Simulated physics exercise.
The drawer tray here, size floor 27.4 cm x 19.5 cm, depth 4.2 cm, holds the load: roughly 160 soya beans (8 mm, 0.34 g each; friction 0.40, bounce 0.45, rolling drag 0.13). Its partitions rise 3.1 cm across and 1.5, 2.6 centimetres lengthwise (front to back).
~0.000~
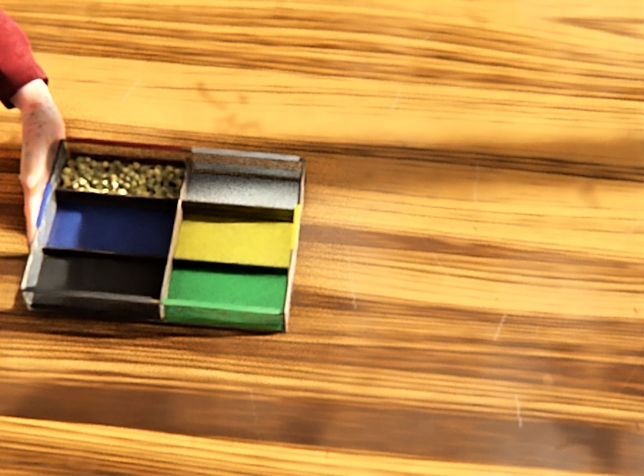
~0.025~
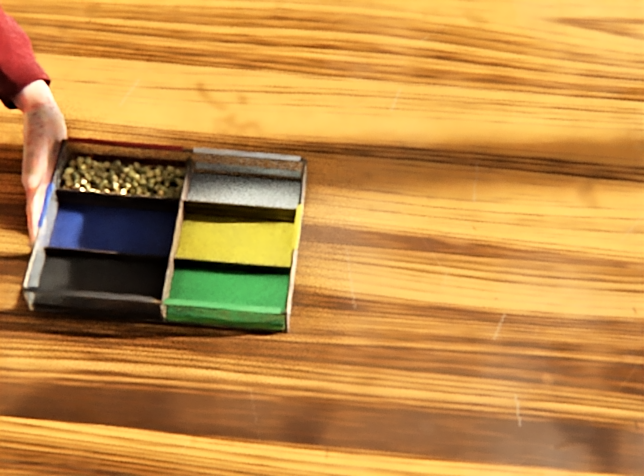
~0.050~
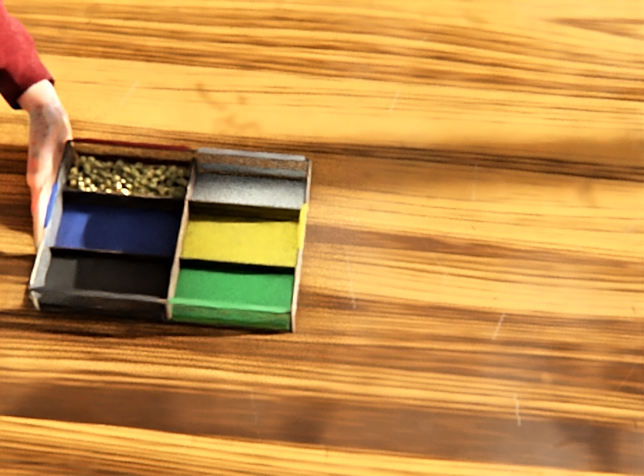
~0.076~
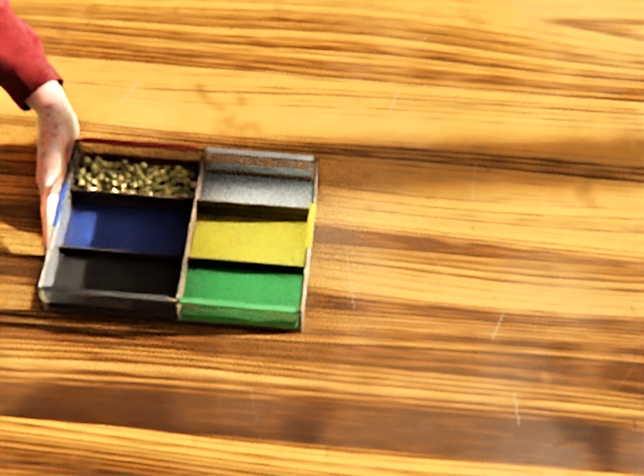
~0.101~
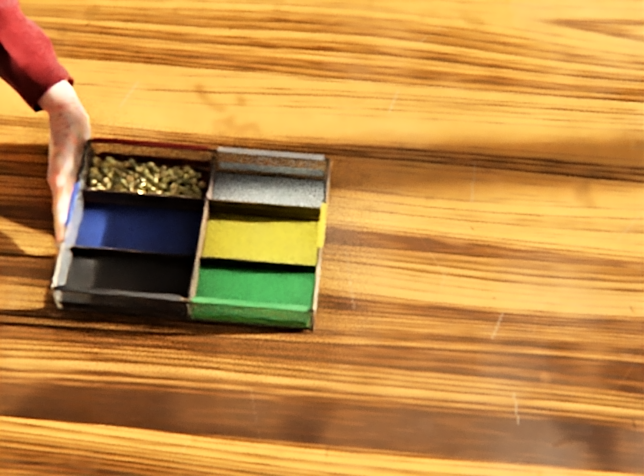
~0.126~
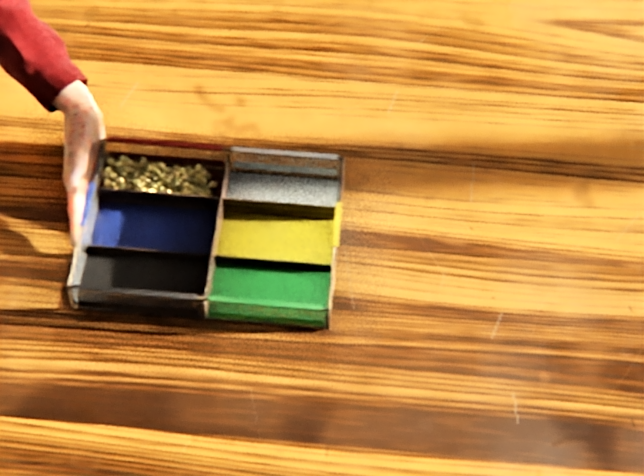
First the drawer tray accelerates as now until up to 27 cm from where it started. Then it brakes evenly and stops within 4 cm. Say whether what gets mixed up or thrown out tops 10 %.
Strays make up at most a tenth.
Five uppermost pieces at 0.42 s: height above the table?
About 6 cm above the table.
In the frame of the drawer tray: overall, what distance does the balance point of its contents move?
Measured shift: Approx. 2.5 cm, an estimate.
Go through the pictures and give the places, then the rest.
The first frame shows drawer tray at (153, 304); tilt 0 degrees; moved 0.0 cm; red 100 %.
The second frame shows drawer tray at (155, 303); tilt 0 degrees; moved 0.2 cm.
The third frame shows drawer tray at (160, 303); tilt 0 degrees; moved 0.7 cm.
The fourth frame shows drawer tray at (169, 302); tilt 0 degrees; moved 1.7 cm.
The fifth frame shows drawer tray at (182, 302); tilt 0 degrees; moved 3.0 cm.
The sixth frame shows drawer tray at (198, 300); tilt 0 degrees; moved 4.6 cm; red 100 %. Its speed is now 0.74 m/s.
After 0.24 s, tilt 0 degrees; red 100 %; 0 % away from where they began.
After 0.33 s, tilt 0 degrees; red 100 %; 0 % away from where they began.
Then, at 0.42 s, tilt 0 degrees; red 100 %; 0 % away from where they began.
After 0.50 s, tilt 0 degrees; red 95 %, white 5 %; 5 % away from where they began.
By 1.1 s all is still; red 95 %, white 5 %; 5 % away from where they began.
